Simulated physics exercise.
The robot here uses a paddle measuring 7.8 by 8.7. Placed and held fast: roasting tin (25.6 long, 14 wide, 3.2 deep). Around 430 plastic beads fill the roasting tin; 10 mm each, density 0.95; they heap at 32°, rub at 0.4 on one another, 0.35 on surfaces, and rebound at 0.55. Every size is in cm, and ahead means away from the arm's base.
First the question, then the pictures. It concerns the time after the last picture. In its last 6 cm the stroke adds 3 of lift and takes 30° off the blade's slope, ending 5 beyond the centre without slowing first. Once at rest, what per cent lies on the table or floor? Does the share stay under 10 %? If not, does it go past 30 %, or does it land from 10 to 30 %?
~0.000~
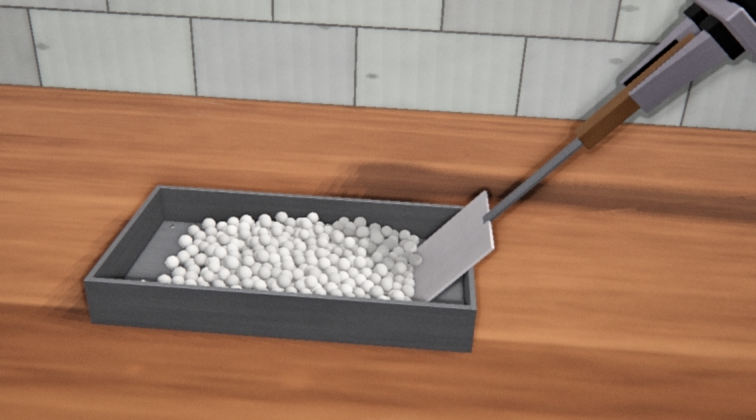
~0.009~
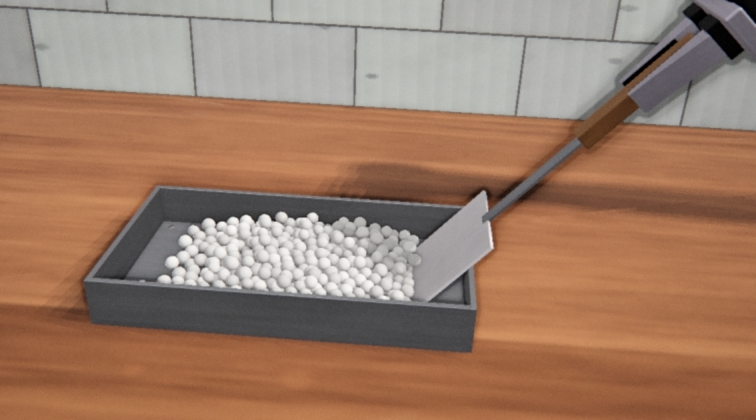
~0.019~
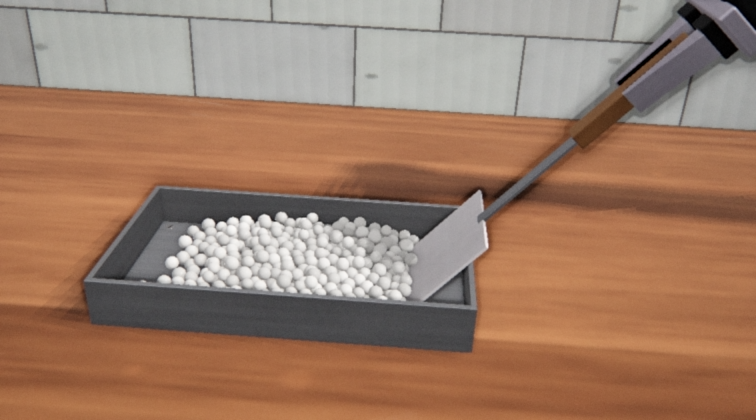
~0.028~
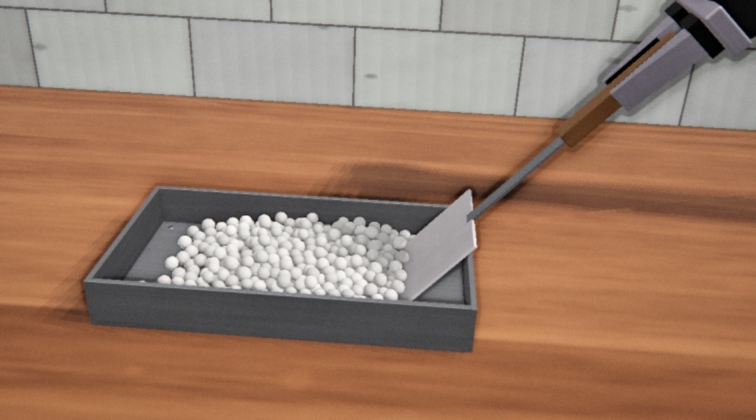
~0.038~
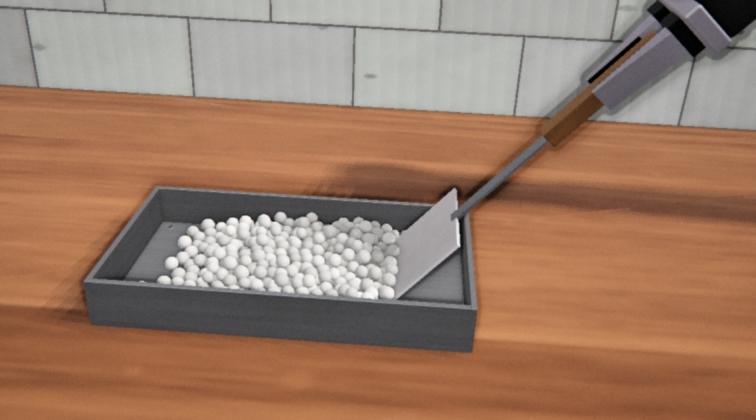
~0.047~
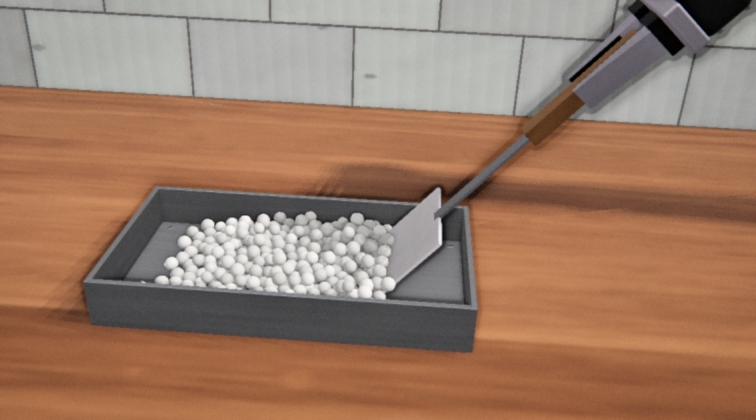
No, it lands from 10 to 30 %.
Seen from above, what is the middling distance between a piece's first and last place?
Distance: Near 6 cm.
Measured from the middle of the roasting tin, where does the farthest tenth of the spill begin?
About 75 cm.
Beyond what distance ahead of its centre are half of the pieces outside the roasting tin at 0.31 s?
The distance is about 20 cm.
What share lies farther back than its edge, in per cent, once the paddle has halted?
Estimated share: Close to 25 %.
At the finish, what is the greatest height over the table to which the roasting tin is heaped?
Some 4.0 cm above the table.
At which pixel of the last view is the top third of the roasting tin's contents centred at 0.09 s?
Centre: Roughly (294, 239) in the last picture.
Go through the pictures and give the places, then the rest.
The first picture shows paddle top edge at (489, 217), sloping 49°; upper third of the load around (306, 262), from x 140 to 415, top at y 220; 428 in the roasting tin.
The second picture shows paddle top edge at (488, 217), sloping 49°; upper third of the load around (306, 262), from x 140 to 415, top at y 220.
The third picture shows paddle top edge at (484, 217), sloping 49°; upper third of the load around (307, 263), from x 140 to 415, top at y 220.
The fourth picture shows paddle top edge at (473, 216), sloping 49°; upper third of the load around (310, 263), from x 140 to 415, top at y 220.
The fifth picture shows paddle top edge at (457, 215), sloping 49°; upper third of the load around (318, 262), from x 140 to 415, top at y 220.
The sixth picture shows paddle top edge at (440, 214), sloping 49°; upper third of the load around (319, 261), from x 140 to 415, top at y 215; 428 in the roasting tin.
By 0.07 s, sloping 49°, highest piece 7 above the table; 428 in the roasting tin.
By 0.09 s, sloping 40°, highest piece 9 above the table; 427 in the roasting tin, 1 on the blade or in flight.
By 0.31 s, sloping 19°, highest piece 5 above the table; 361 in the roasting tin, 64 on the table or floor, 3 on the blade or in flight.
By 1.36 s, sloping 19°, highest piece 4 above the table; 358 in the roasting tin, 70 on the table or floor.
Final count, 358 in the roasting tin, 70 on the table or floor. That is 16 % on the table or floor.
